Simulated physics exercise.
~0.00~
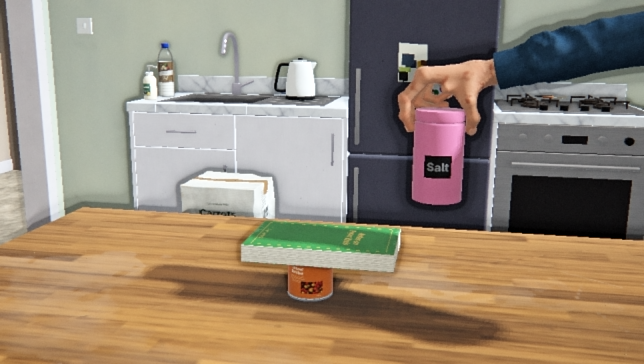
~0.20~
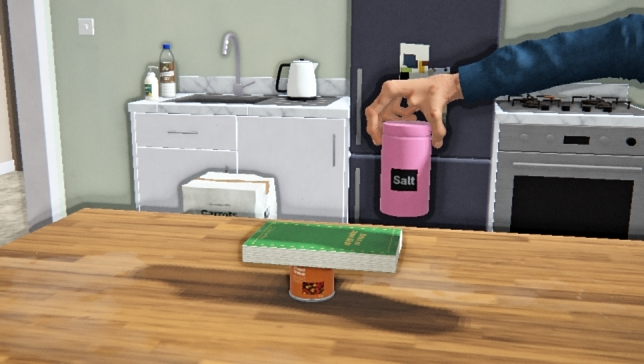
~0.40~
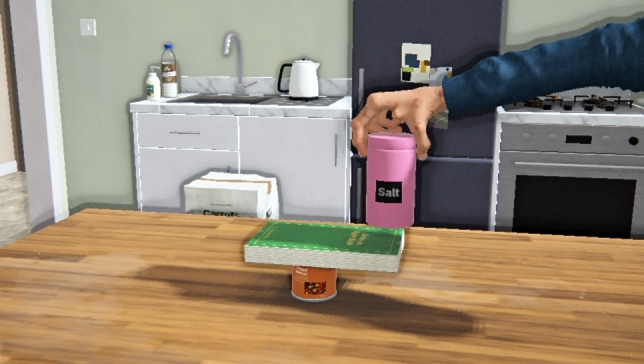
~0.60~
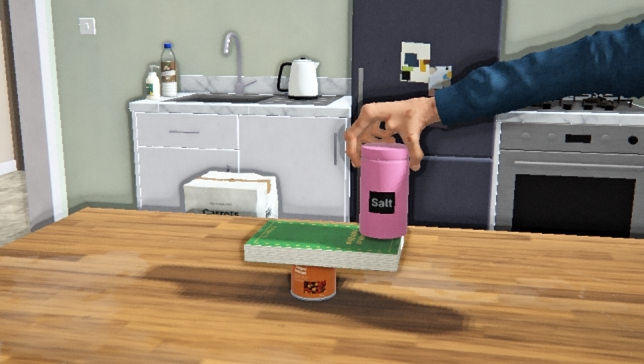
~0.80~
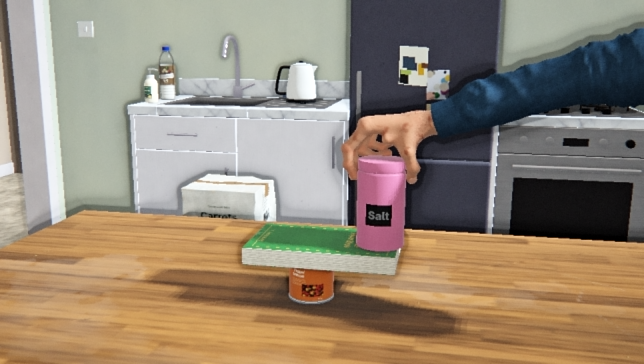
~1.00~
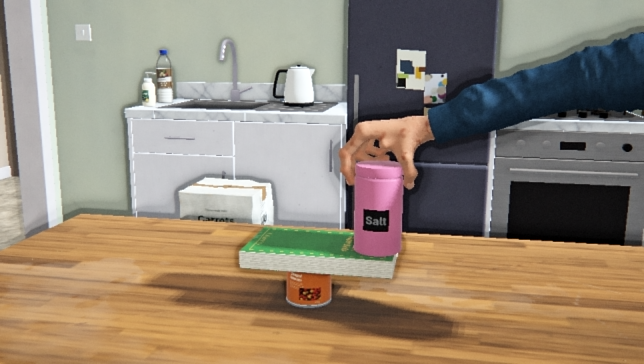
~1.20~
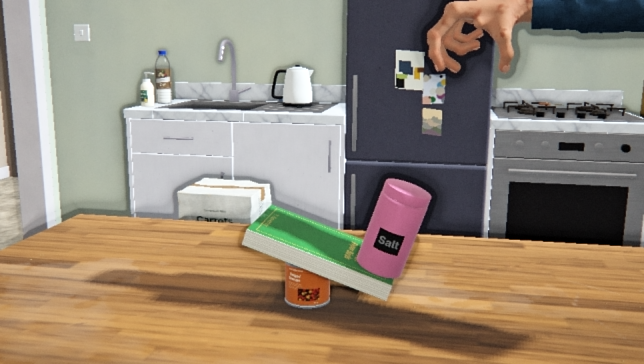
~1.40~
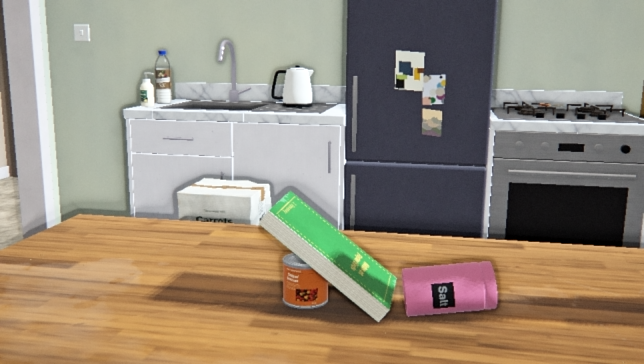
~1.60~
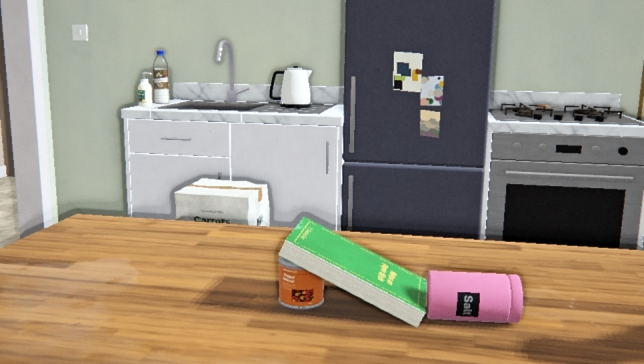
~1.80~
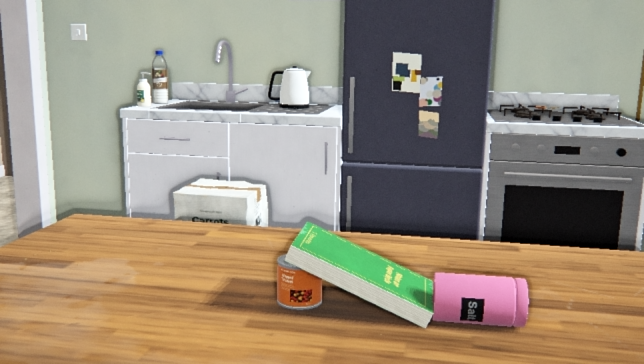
A pink jar labelled as salt hangs from a hand above a wooden table, seen from the front by a slightly swaying camera in a kitchen with a dark fridge and an oven behind. Below it, a green book lies flat across a small orange tin. The hand carries the jar left and lowers it upright onto the book's right end. When the fingers let go and draw back, the book tips down to the right and the jar leans, then topples onto its side. The book slides right, ending slanted between the tin, still in place, and the fallen jar.
